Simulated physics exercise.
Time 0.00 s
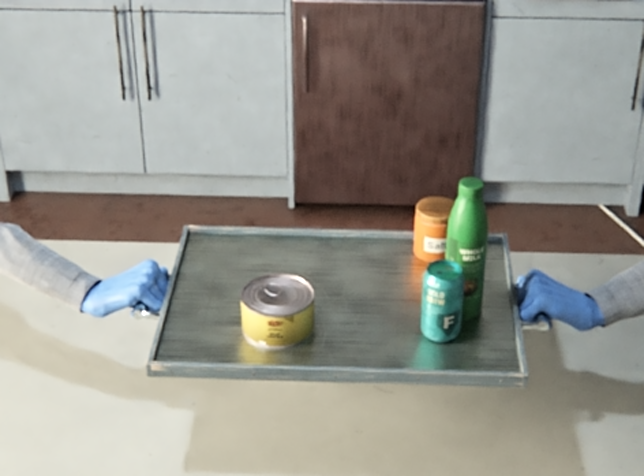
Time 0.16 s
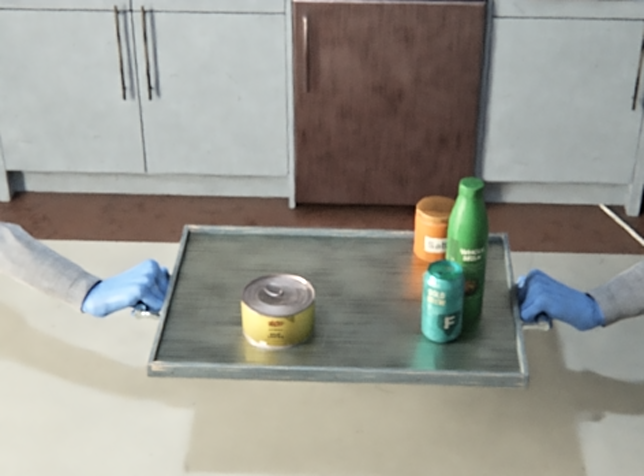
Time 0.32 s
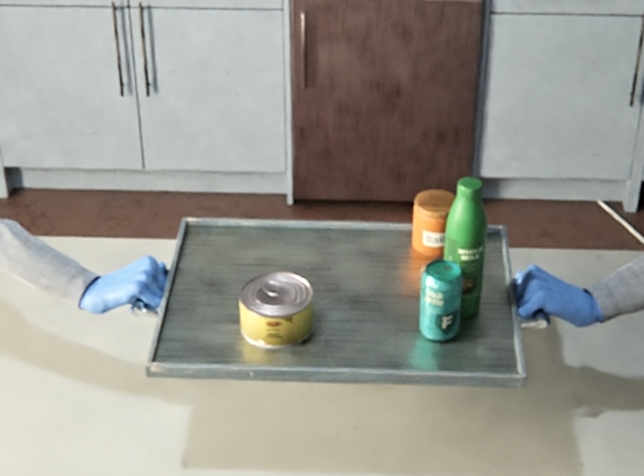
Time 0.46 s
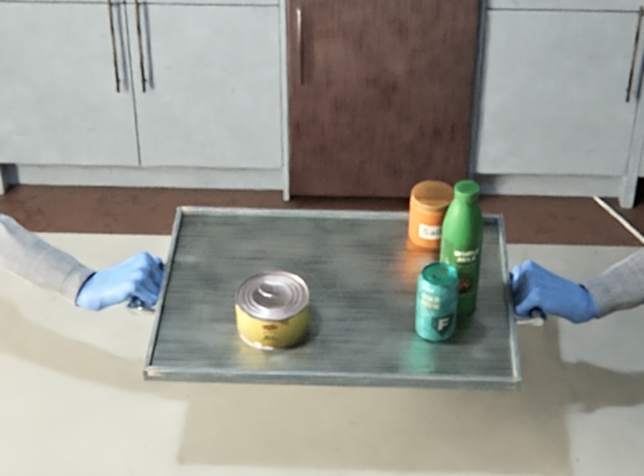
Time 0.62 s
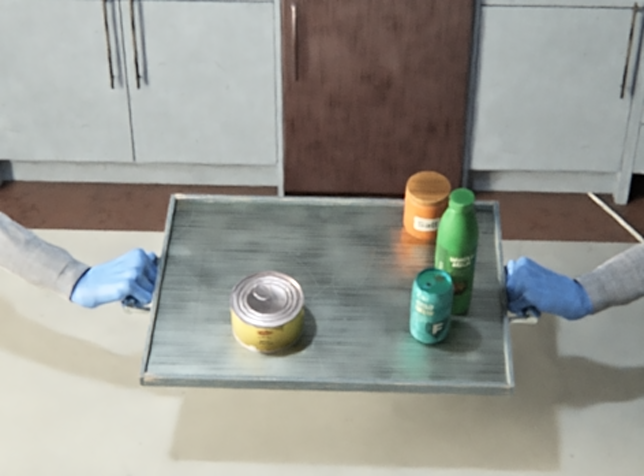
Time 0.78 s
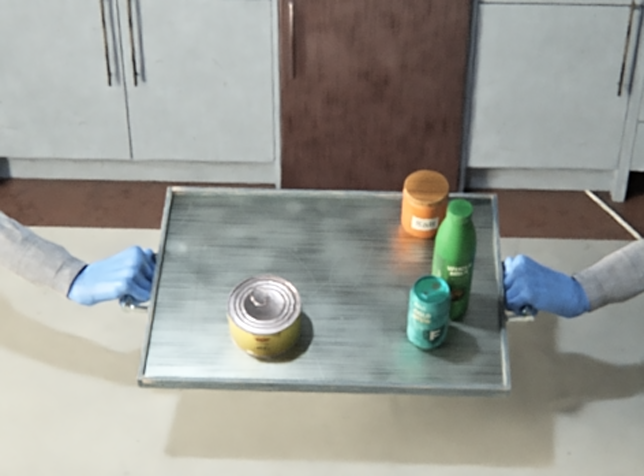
Two blue-gloved hands holding a level tray, then tilting its near edge down, with bottle, jar and cans staying upright.
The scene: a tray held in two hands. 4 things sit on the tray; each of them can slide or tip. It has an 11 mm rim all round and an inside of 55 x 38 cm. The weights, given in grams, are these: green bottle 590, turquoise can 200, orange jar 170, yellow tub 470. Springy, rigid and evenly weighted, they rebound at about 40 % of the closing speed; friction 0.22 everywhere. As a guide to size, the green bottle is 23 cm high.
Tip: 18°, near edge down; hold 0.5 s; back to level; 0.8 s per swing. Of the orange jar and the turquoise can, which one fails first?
The second of the two.
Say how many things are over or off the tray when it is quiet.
I make it 3.
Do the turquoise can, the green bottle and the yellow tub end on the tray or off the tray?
Afterwards, the turquoise can leaves its support, the green bottle leaves its support, and the yellow tub stays on its support.
After 1.38 s, tray tilted 18°, near edge down; green bottle and turquoise can now off the tray; orange jar moved 26 cm near (428, 328); yellow tub moved 5 cm.
After 1.78 s, tray tilted 10°, near edge down; orange jar now off the tray; yellow tub moved 5 cm.
In the end (2.7 s), off the tray, green bottle, turquoise can and orange jar; not toppled but over 5 cm from the start, yellow tub. Orange jar went at 1.58 s; turquoise can went at 1.22 s.
